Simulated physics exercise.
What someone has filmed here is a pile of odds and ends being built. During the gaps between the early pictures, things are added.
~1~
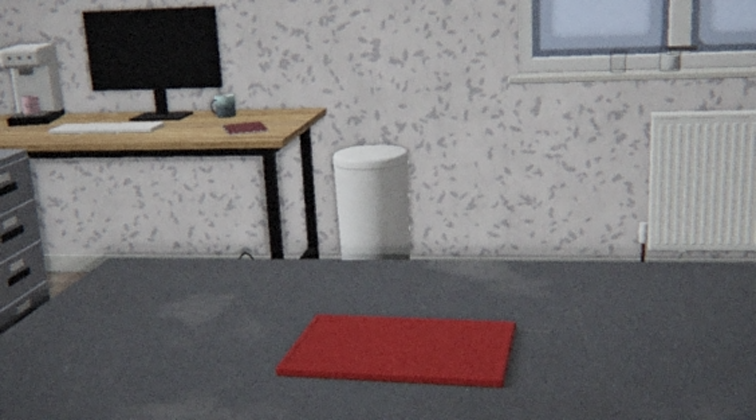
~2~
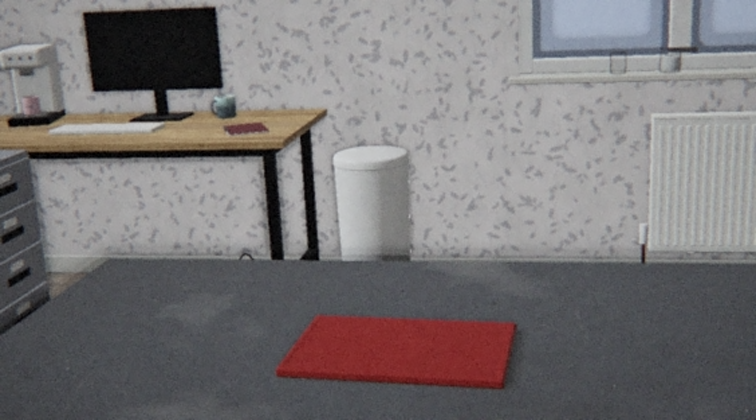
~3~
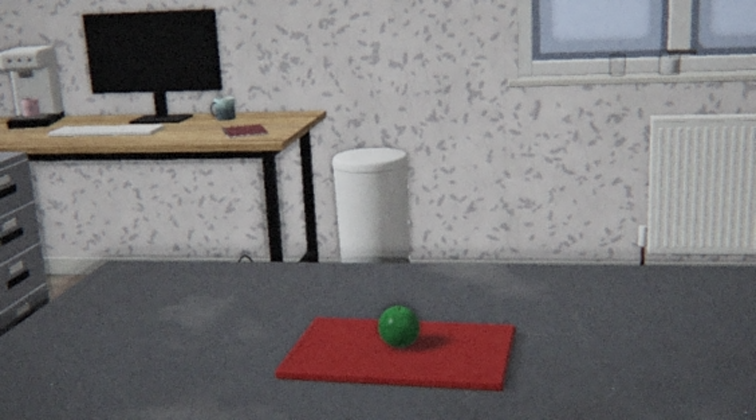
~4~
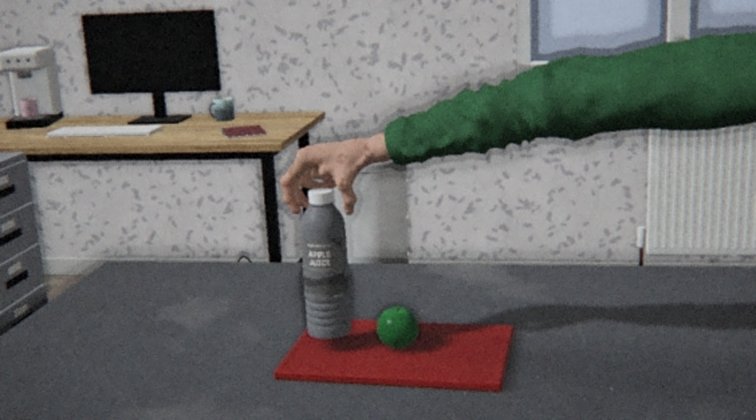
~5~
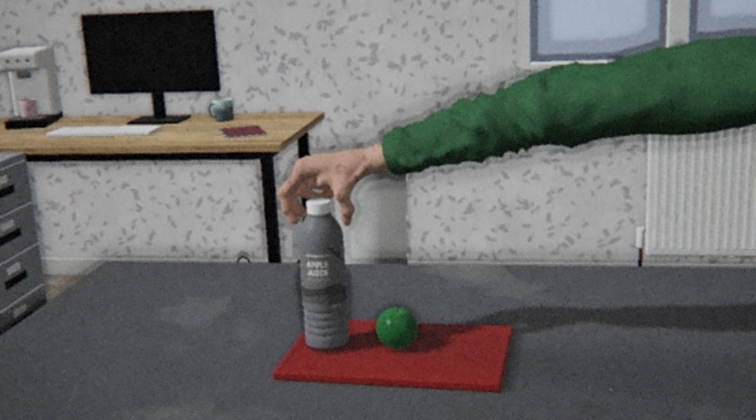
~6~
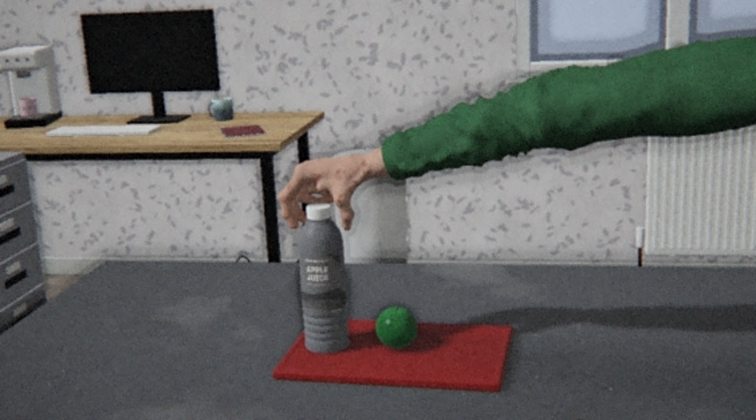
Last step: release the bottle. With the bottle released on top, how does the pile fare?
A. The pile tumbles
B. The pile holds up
B, the pile holds up.
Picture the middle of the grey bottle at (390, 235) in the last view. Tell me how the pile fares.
What happens next is that it tips over.
Then, 0.20 s after the last picture, nothing has stirred.
Then, 0.50 s after the last picture, grey bottle resting near (323, 277).
At rest, all 3 in place. Seen from the same camera at the end, grey bottle near (323, 277). The pile keeps its balance.
